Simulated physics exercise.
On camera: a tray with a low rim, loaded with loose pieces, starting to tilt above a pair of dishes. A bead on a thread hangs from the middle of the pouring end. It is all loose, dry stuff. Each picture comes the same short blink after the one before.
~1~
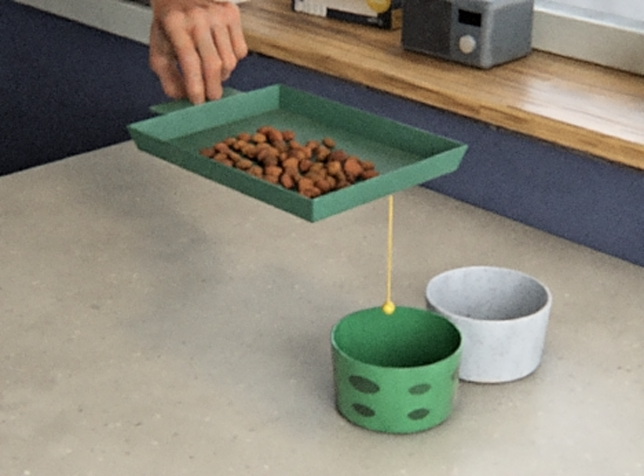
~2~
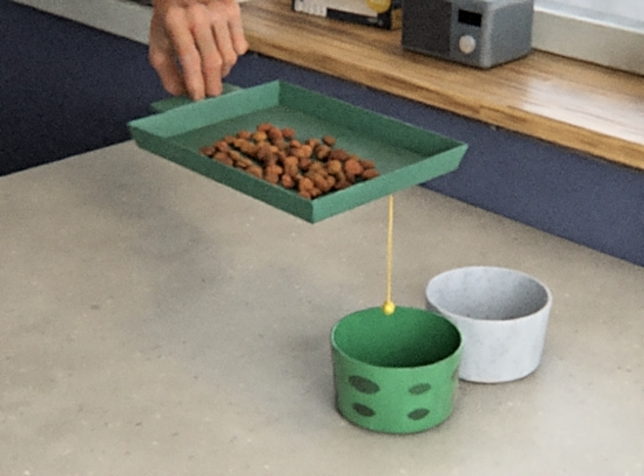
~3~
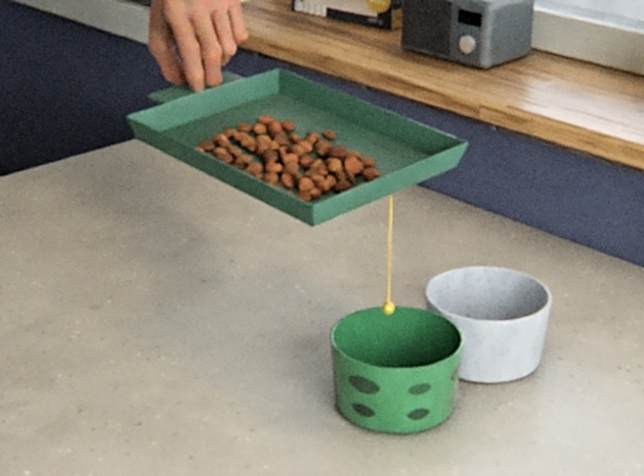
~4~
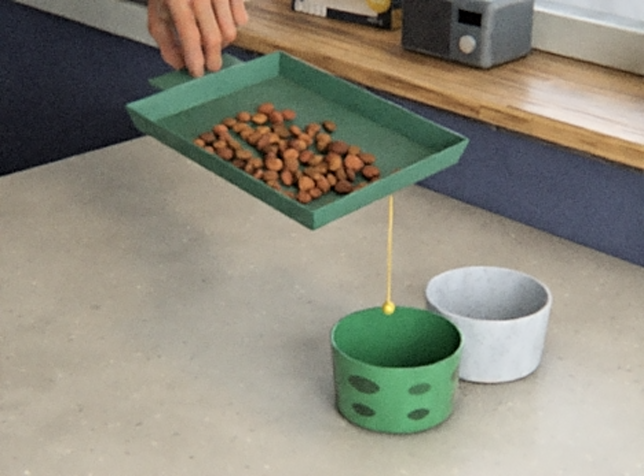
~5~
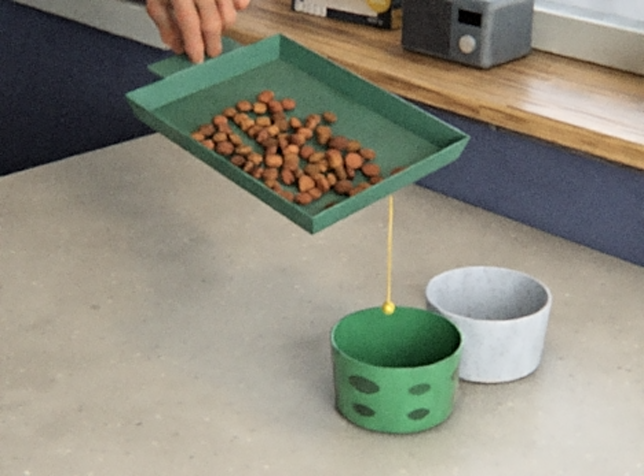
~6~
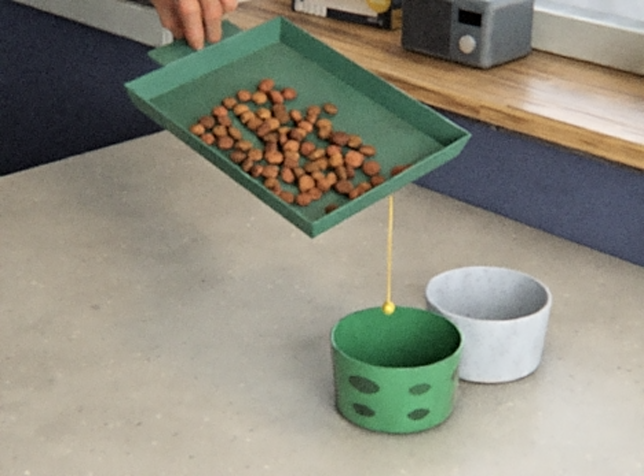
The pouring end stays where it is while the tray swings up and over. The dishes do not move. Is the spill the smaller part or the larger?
The two hold less than half of the load.
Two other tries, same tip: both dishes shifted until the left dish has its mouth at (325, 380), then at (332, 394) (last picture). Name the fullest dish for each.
At the first place the left dish, at the second the left dish.
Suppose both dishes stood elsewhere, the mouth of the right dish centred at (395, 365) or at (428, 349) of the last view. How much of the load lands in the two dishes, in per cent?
Roughly 30 per cent, and 40 per cent.
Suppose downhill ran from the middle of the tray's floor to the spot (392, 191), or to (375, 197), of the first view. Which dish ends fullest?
One: The dish on the left. Two: The left-hand dish.
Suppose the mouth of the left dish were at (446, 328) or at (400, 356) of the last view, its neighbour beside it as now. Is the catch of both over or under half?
First below a half, then not half.
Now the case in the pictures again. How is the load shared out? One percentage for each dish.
For the left dish some 10 %, for the right dish some 0 %.
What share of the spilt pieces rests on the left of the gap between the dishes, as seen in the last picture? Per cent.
Some 100 per cent.
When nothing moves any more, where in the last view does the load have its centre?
Roughly at (312, 442).
Soon after the last picture, tray tipped steeply; all on the tray.
A little later, tray tipped right over; about a quarter on the tray; a stray few in the left dish; about half outside both; about a quarter in the air.
Later still, tray tipped past a quarter turn; a small part in the left dish; nearly all outside both.
At rest, tray tipped past a quarter turn; a small part in the left dish; none in the right dish; nearly all outside both.
